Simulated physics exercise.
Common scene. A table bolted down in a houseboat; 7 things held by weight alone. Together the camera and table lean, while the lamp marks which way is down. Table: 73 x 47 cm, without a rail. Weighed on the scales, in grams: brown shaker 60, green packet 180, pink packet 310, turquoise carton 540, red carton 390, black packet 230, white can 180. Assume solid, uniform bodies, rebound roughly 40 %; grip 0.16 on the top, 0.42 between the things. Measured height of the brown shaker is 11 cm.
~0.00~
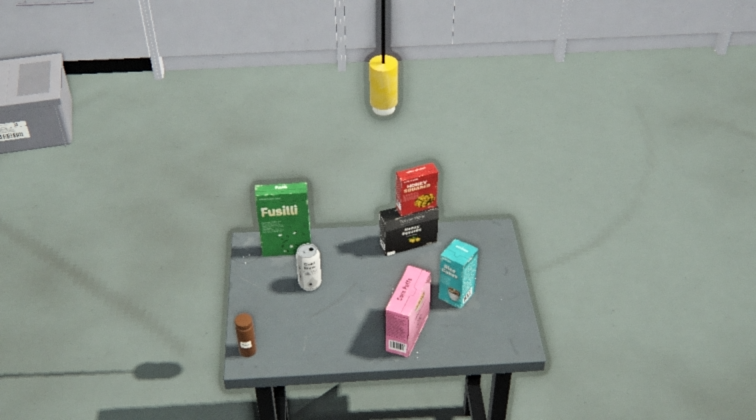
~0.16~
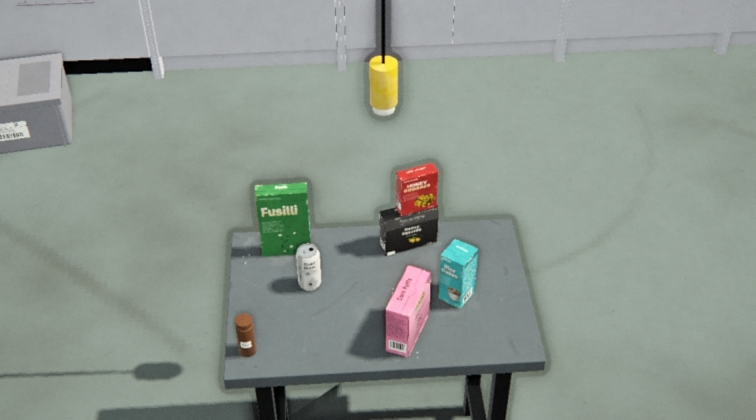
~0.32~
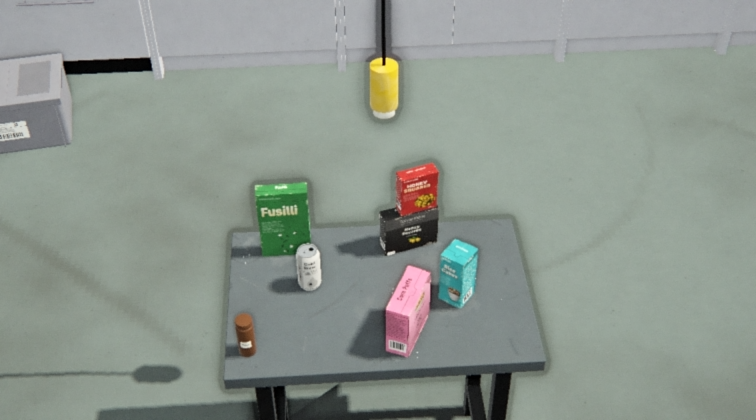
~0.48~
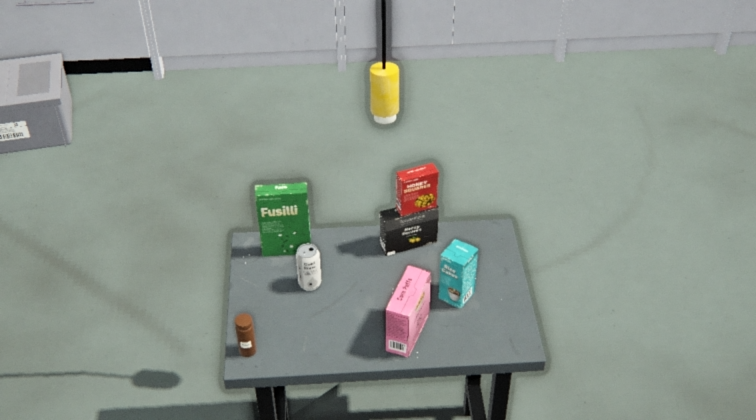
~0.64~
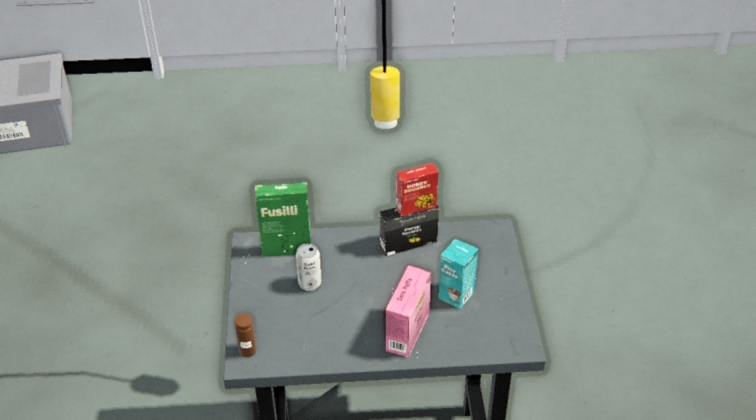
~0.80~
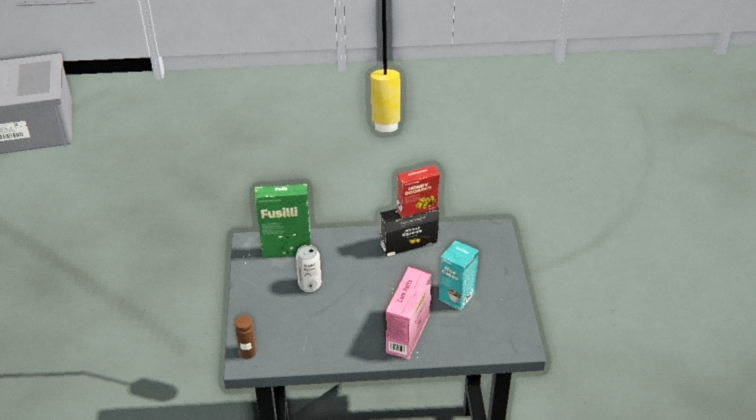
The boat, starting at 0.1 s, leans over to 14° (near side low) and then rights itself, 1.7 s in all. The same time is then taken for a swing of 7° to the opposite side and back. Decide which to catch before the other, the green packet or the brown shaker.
I would say the latter of the pair.
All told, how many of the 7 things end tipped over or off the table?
5.
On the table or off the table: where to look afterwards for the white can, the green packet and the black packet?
Once it all settles, the white can stays on its surface, the green packet stays on its surface and the black packet stays on its surface.
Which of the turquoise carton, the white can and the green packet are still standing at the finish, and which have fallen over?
Here's how it ends: The turquoise carton comes down, the white can never goes down, and the green packet never goes down.
After 1.30 s, floor tilted 9°, near side down; brown shaker and pink packet now off the table; green packet slid 14 cm near (284, 259); red carton on its side.
After 1.70 s, boat level; turquoise carton and red carton now off the table; green packet slid 25 cm near (284, 292); black packet on its side.
After 2.10 s, floor tilted 2°, far side down; green packet slid 25 cm near (284, 292); black packet on its side; white can slid 24 cm.
At rest (4.0 s), off the table, brown shaker, pink packet, turquoise carton and red carton; tipped over on the table, black packet; not toppled but over 5 cm from the start, green packet and white can. Seen from the same camera at the end, green packet near (284, 291). Green packet was never lost; brown shaker went at 1.16 s.
